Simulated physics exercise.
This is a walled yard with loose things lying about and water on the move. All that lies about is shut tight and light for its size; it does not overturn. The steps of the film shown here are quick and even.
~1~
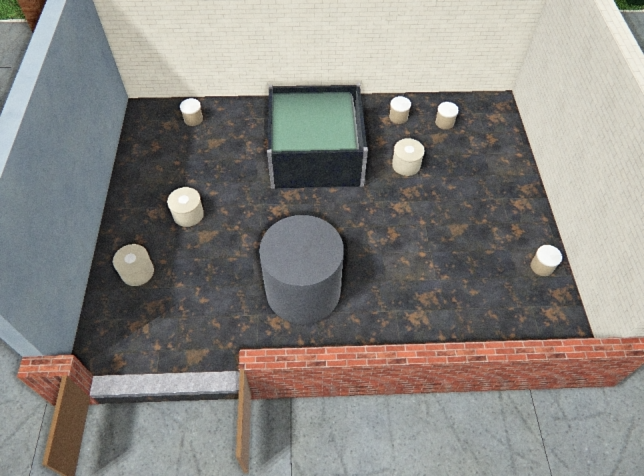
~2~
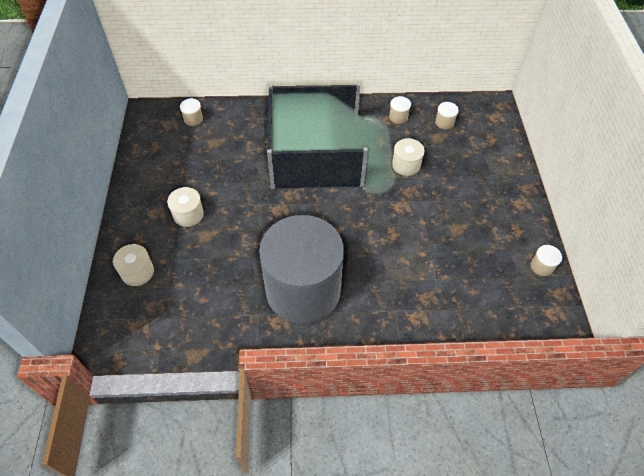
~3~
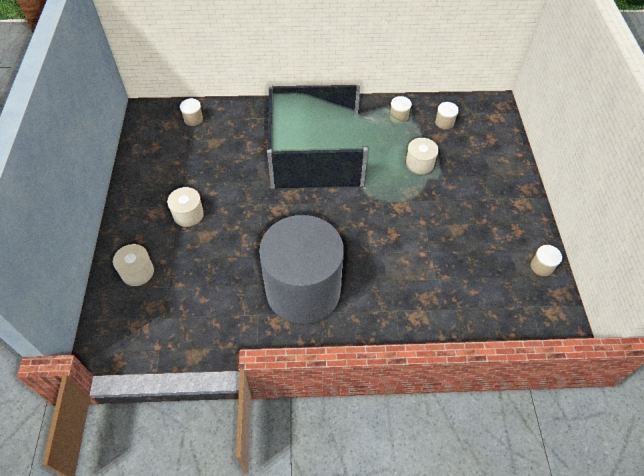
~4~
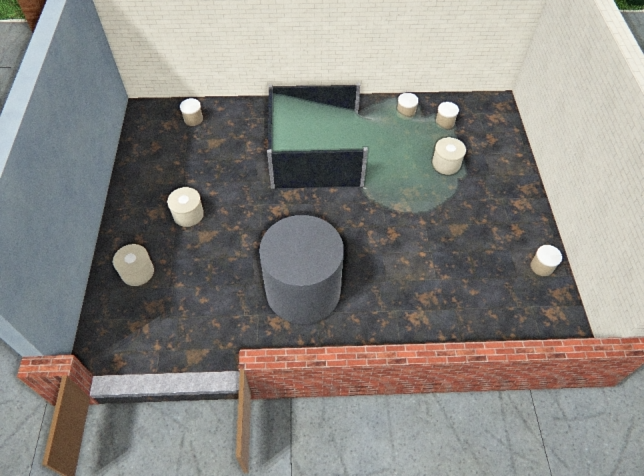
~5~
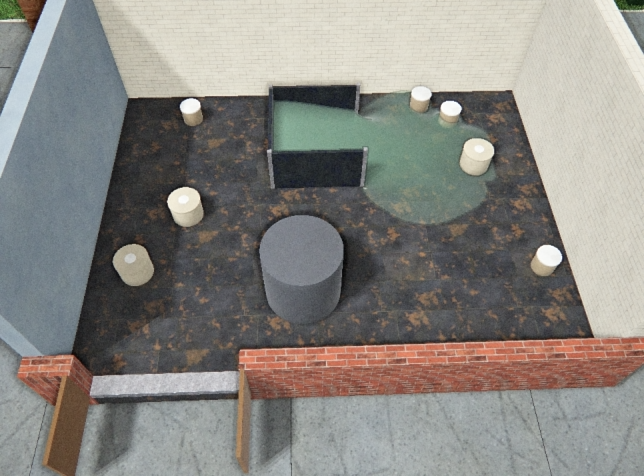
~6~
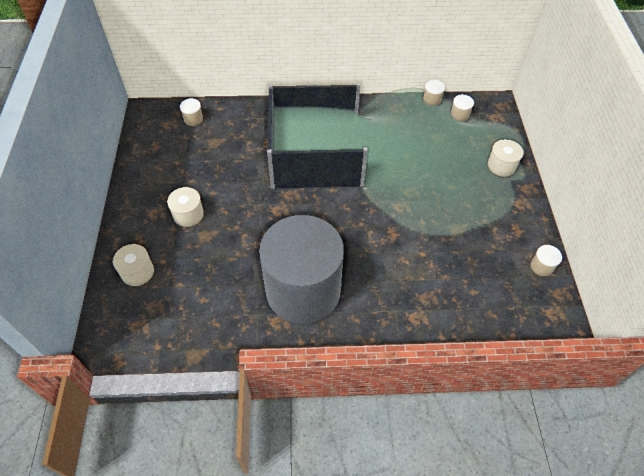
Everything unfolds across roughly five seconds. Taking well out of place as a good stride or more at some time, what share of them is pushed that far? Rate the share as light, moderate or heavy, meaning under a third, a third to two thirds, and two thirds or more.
Moderate.
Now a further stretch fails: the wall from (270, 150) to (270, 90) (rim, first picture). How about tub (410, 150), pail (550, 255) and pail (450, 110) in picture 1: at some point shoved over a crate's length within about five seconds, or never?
In turn: Under that, less than that, under that.
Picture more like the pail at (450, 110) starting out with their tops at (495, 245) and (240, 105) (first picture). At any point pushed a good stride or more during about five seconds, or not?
Result, in sequence - displaced that far / short of that distance.
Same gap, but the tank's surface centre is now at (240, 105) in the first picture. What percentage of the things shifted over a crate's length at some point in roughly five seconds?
About 60 in a hundred.
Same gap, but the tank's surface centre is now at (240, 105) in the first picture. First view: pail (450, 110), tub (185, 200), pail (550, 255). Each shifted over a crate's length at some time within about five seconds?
In turn: Beyond that mark, under that mark, beyond that mark.
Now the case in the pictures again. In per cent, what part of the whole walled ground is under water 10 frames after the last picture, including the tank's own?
About 40 in a hundred.
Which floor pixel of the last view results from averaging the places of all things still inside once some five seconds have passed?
(327, 210).
A moment on, 3 of 7 are well off their spots; 2 afloat.
Next, 4 of 7 are well off their spots; 4 afloat.
Later, 4 of 7 are well off their spots; 4 afloat.
In the end, 4 of 7 are well off their spots, and 4 have been at some point; 4 afloat.
